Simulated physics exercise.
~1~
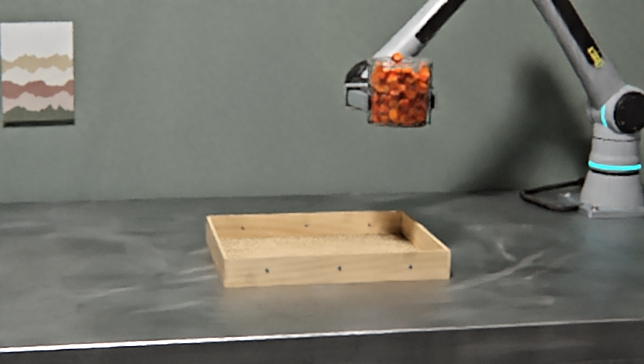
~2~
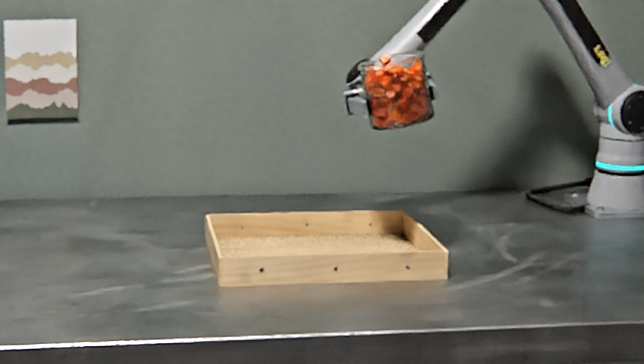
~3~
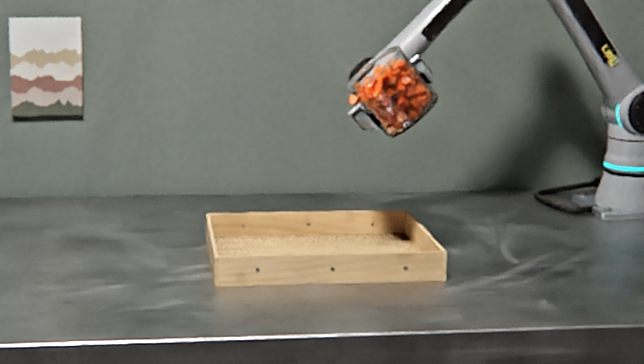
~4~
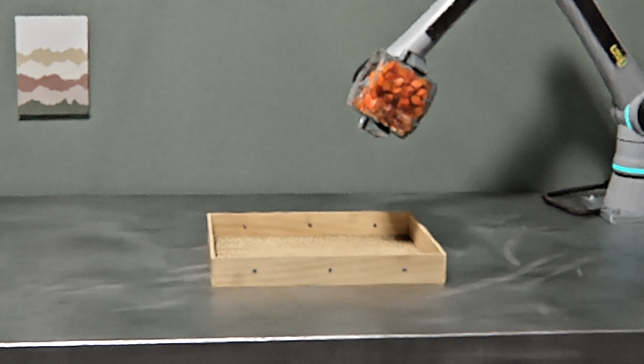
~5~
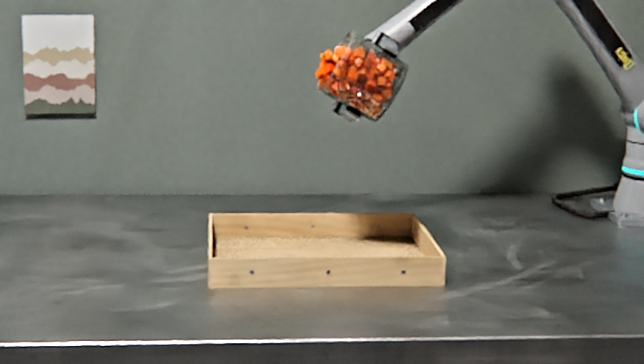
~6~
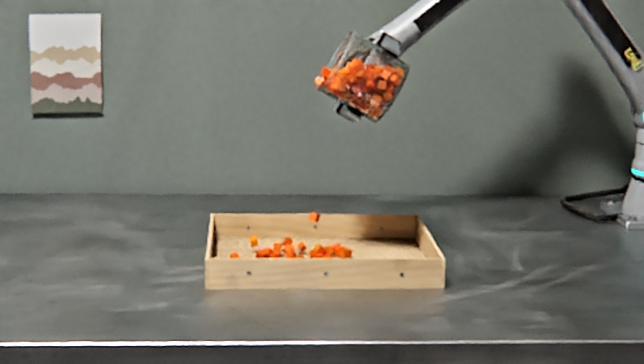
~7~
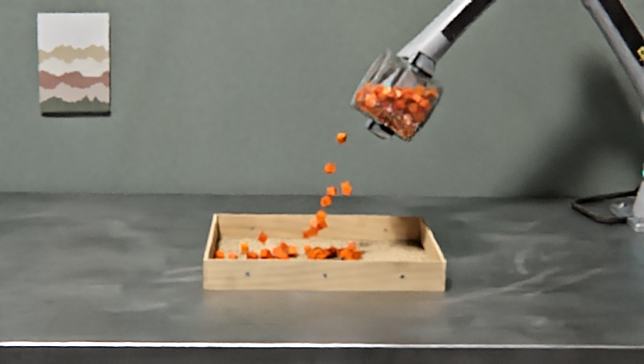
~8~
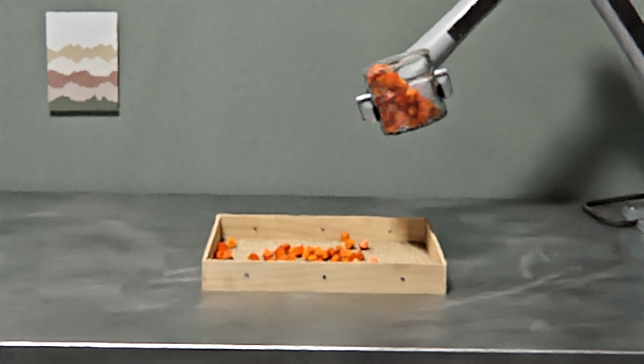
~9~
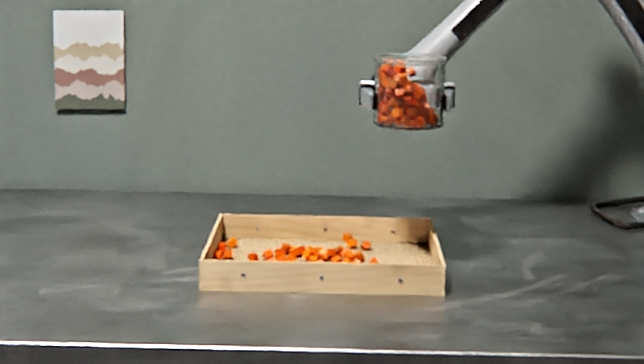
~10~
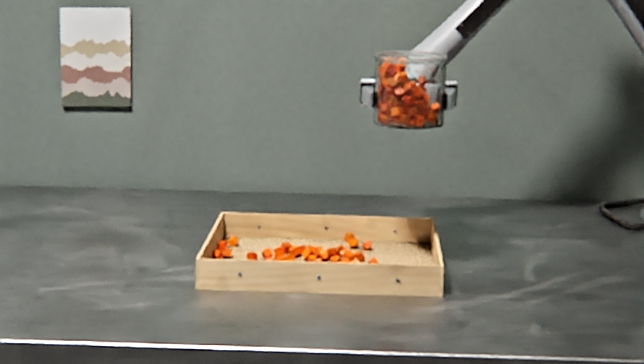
The clip opens on a robot arm holding a clear beaker full of orange vegetable dice above a shallow wooden tray on a dark table. The arm gradually tilts the beaker while the view drifts slightly sideways. As the beaker tips further toward the left, its mouth lowers and some dice drop into the tray. The arm then shifts to the right and begins to ease the beaker back as more pieces tumble down and scatter. Finally it returns the beaker upright and holds it still, with most of the dice inside and a smaller portion spread across the tray.
